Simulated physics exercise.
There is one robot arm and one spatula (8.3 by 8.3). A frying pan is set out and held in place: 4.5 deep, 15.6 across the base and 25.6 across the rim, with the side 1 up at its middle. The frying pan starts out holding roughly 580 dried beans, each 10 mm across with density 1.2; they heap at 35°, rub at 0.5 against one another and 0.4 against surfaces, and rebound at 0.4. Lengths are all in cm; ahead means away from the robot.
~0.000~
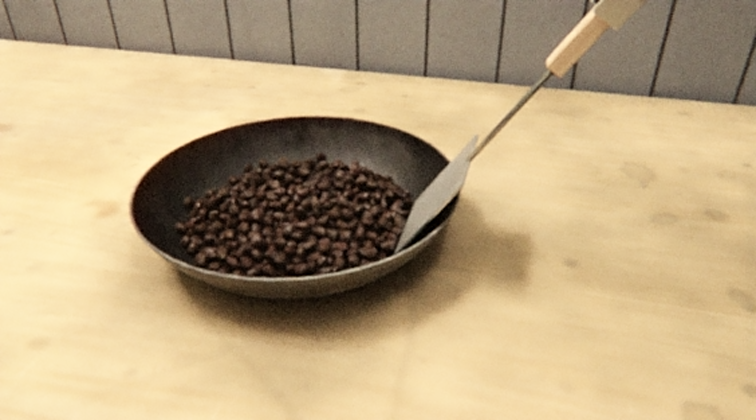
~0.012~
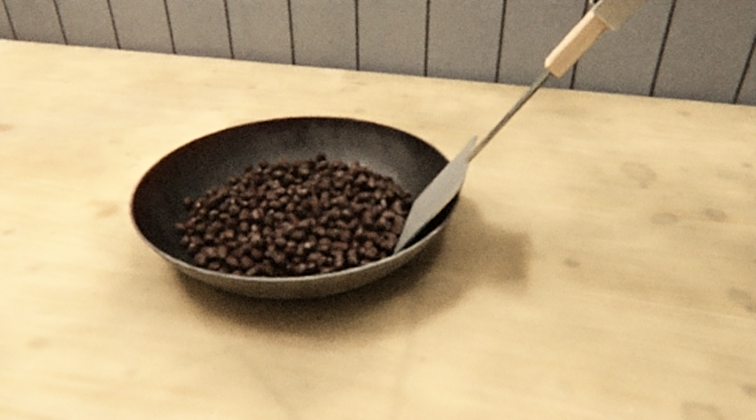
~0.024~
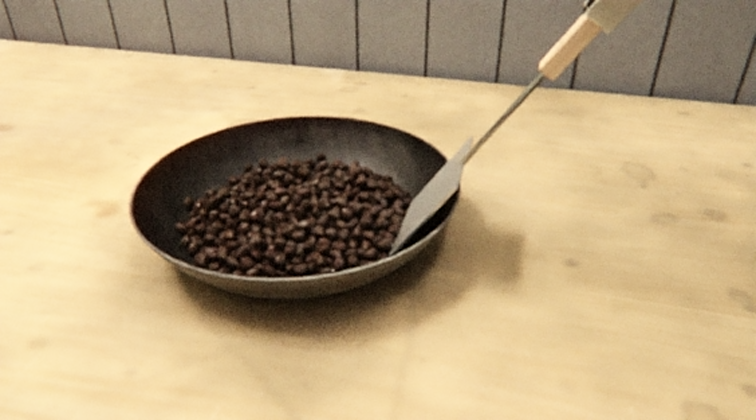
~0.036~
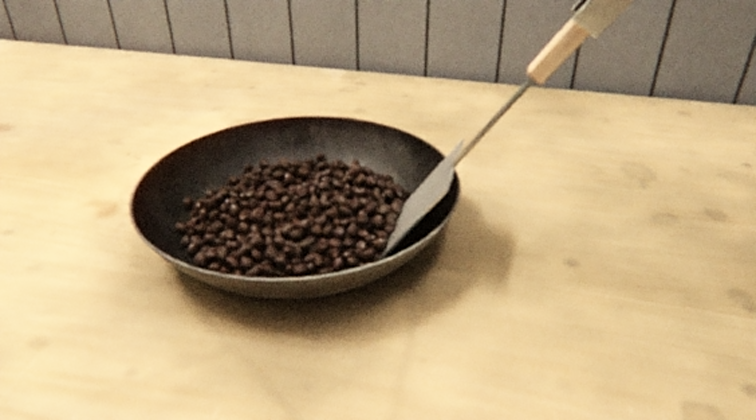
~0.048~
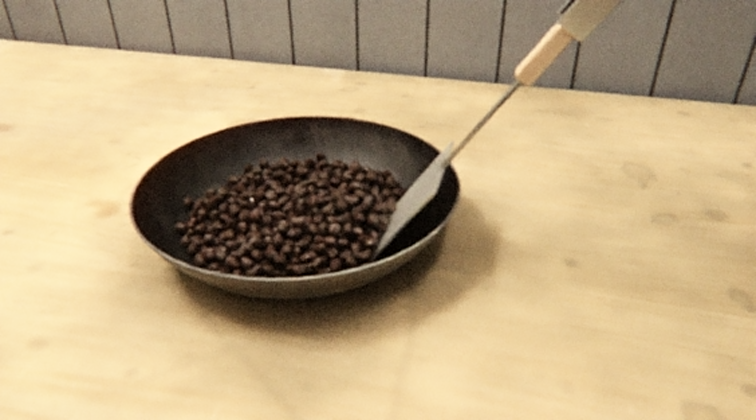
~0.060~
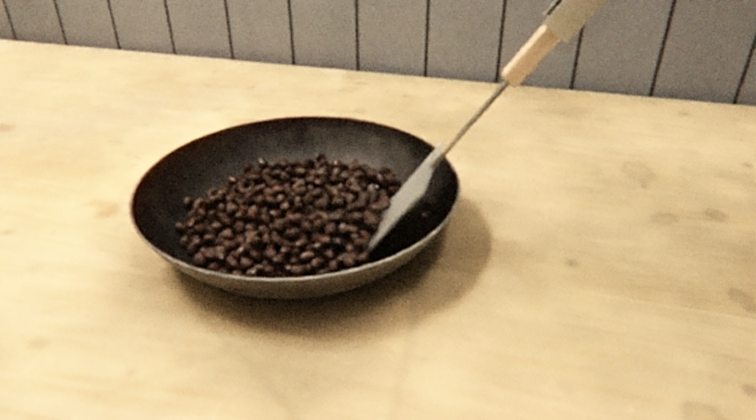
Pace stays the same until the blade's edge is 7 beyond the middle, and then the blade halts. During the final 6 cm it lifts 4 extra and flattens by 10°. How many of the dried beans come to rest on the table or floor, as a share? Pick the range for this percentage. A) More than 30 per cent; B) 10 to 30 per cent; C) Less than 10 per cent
Answer: C.
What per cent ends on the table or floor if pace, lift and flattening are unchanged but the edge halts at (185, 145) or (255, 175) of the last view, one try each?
Around 20 per cent for the first try and 0 per cent for the second.
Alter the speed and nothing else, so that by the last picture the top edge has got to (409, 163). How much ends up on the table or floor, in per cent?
I'd say around 15 per cent.
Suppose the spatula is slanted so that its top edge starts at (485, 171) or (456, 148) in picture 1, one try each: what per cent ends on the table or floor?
Some 5 and 5 per cent.
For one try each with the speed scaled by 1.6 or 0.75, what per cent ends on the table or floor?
I'd expect close to 10 and then close to 0 percent.
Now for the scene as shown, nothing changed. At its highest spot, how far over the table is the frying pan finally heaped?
Near 5.5 centimetres high.
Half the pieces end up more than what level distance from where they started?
Level distance of around 3 cm.
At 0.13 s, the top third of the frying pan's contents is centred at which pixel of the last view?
Roughly pixel (283, 200).
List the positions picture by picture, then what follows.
Spatula top edge at (471, 158), sloping 56°; upper third of the load around (305, 207), from x 180 to 405, top at y 160; 578 in the frying pan, in the first picture.
Spatula top edge at (470, 158), sloping 56°; upper third of the load around (305, 207), from x 180 to 405, top at y 160, in the second picture.
Spatula top edge at (465, 160), sloping 56°; upper third of the load around (306, 207), from x 180 to 405, top at y 160, in the third picture.
Spatula top edge at (456, 163), sloping 56°; upper third of the load around (310, 206), from x 180 to 405, top at y 160, in the fourth picture.
Spatula top edge at (445, 165), sloping 56°; upper third of the load around (311, 205), from x 180 to 410, top at y 160, in the fifth picture.
Spatula top edge at (434, 165), sloping 56°; upper third of the load around (310, 203), from x 180 to 430, top at y 160; 578 in the frying pan, in the sixth picture.
By 0.13 s, sloping 56°, highest piece 10 above the table; 576 in the frying pan, 2 on the blade or in flight.
By 0.20 s, sloping 52°, highest piece 11 above the table; 576 in the frying pan, 2 on the blade or in flight.
By 0.44 s, sloping 46°, highest piece 6 above the table; 555 in the frying pan, 20 on the table or floor, 3 on the blade or in flight.
By 1.49 s, sloping 46°, highest piece 5 above the table; 555 in the frying pan, 23 on the table or floor.
Final count, 555 in the frying pan, 23 on the table or floor. That is 4 % on the table or floor.
